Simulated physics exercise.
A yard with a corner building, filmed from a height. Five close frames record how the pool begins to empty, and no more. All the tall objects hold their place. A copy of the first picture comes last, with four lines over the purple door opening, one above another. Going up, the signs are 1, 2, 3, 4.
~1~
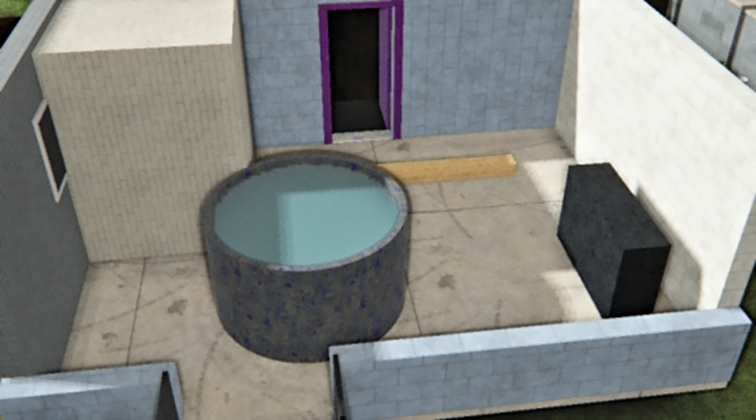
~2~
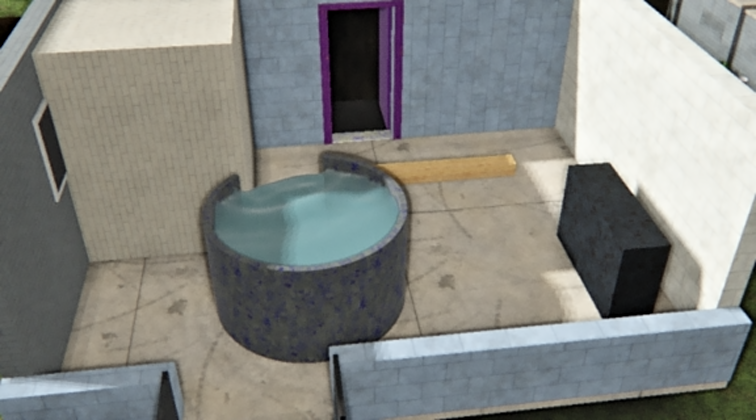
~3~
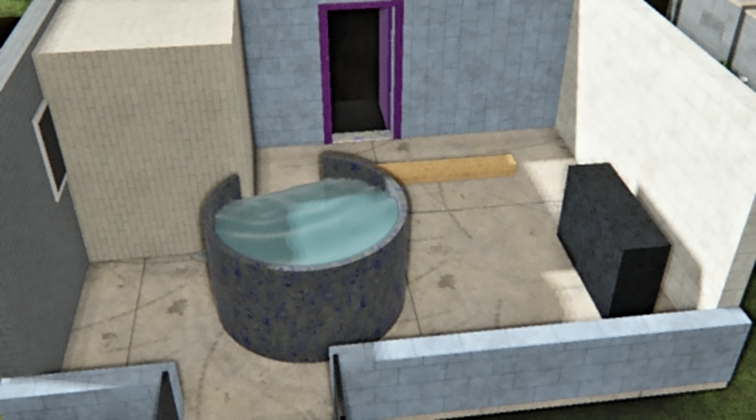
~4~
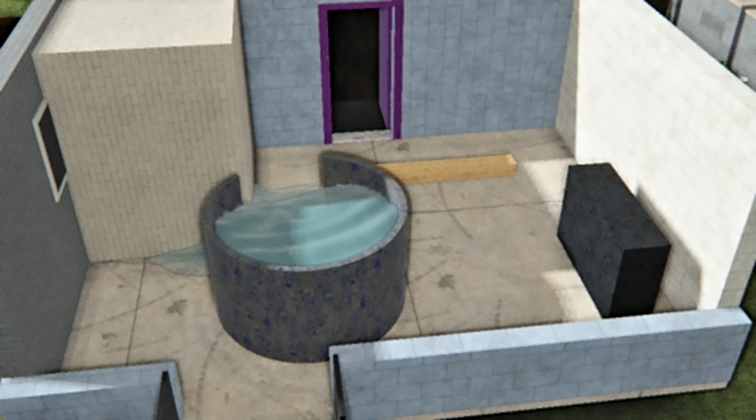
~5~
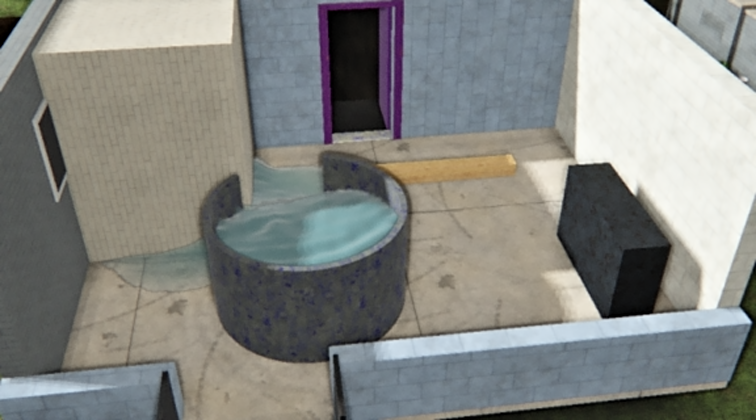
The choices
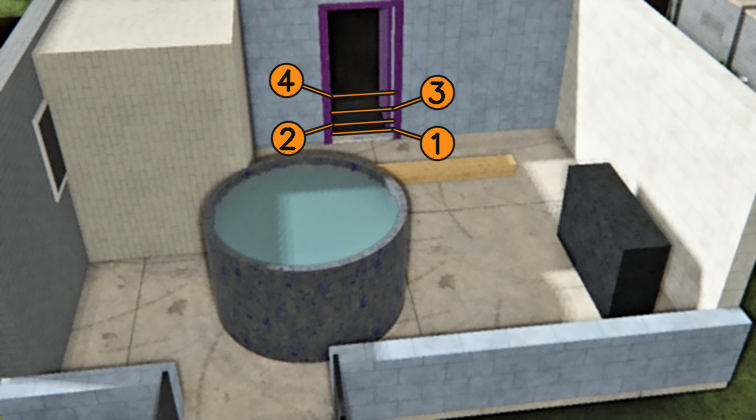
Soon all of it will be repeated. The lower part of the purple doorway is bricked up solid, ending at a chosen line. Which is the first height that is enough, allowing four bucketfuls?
3 will do.
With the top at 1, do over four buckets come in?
Yes, that goes wrong.
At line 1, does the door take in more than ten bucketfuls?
Yes.
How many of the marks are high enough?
Two of the four.
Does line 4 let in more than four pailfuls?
No, not at all.
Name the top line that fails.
Line 2.
On the marked copy, 1 at (363, 131); 2 at (363, 122); 3 at (362, 110); 4 at (362, 94); from the bottom up 1, 2, 3, 4.
If 1 is chosen, dozens of bucketfuls pour in.
If 2 is chosen, about 7 bucketfuls get in.
If 3 is chosen, a splash gets over, under a bucket.
If 4 is chosen, nothing gets over.
